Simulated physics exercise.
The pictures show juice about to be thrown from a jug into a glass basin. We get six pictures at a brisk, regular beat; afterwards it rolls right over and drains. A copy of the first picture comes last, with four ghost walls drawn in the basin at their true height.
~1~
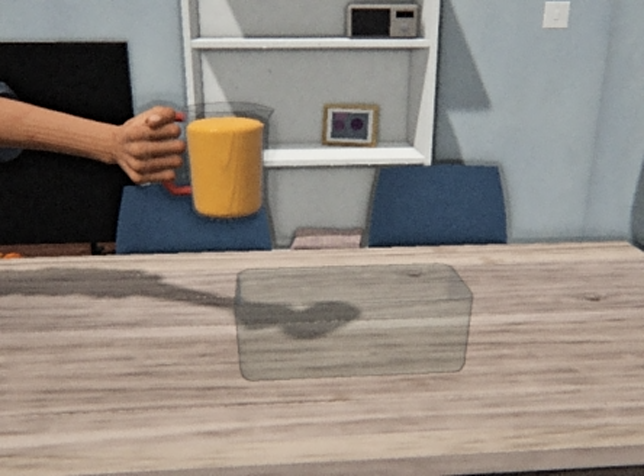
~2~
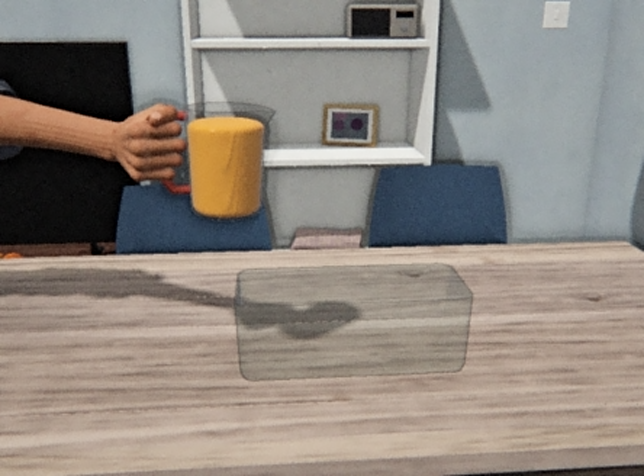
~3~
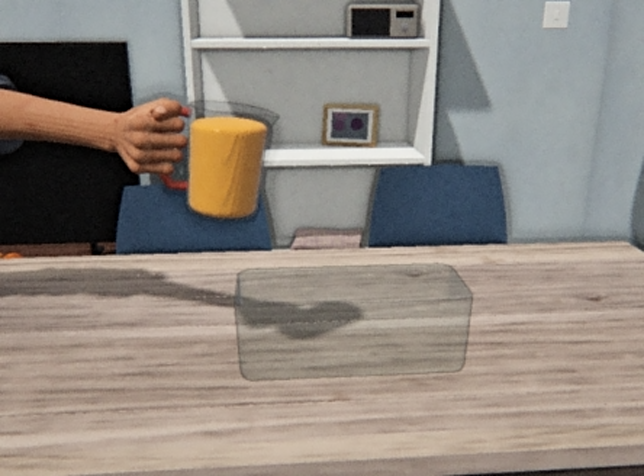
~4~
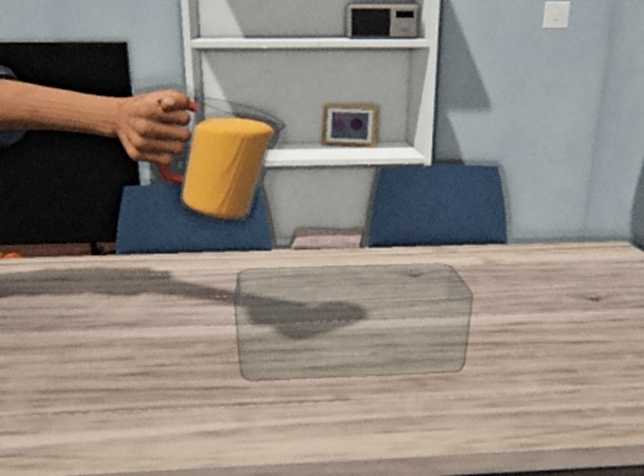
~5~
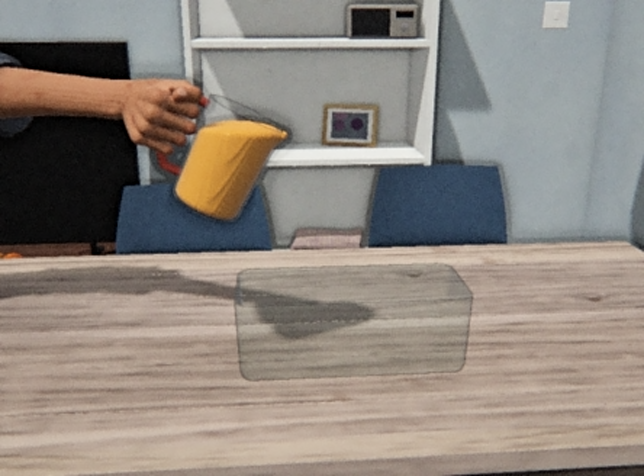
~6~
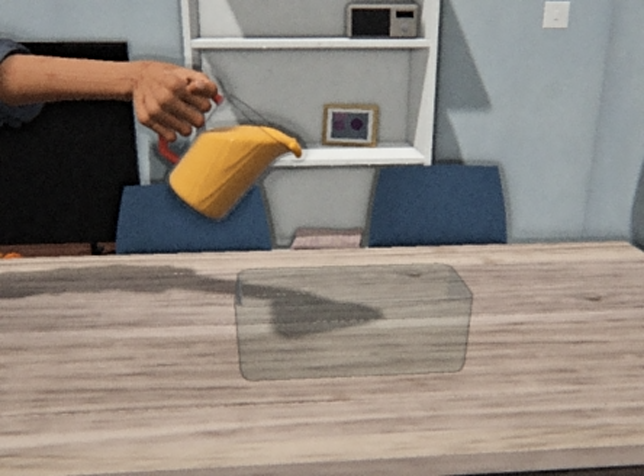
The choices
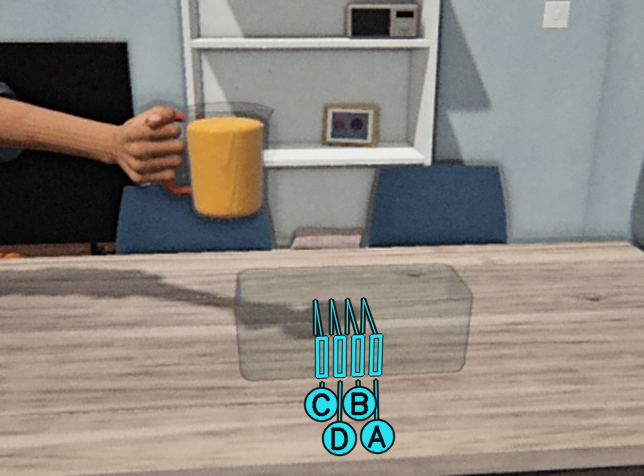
A hand held a clear jug of orange juice upright above a wooden table with a glass basin on it, then tilted it steadily to the right until juice started coming over the lip.
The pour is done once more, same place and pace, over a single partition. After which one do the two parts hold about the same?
D is best.
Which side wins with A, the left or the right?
The left one.
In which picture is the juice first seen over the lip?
Picture 6.
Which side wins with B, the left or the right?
The left one.
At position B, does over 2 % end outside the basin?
Yes.
On the marked copy, A at (375, 380); B at (358, 381); C at (322, 382); D at (340, 381).
For position A, about 90 % ends left of the wall and 3 % right of it; 6 % is lost outside.
For position B, about 75 % ends left of the wall and 13 % right of it; 12 % is lost outside.
For position C, about 17 % ends left of the wall and 81 % right of it.
For position D, about 52 % ends left of the wall and 45 % right of it.
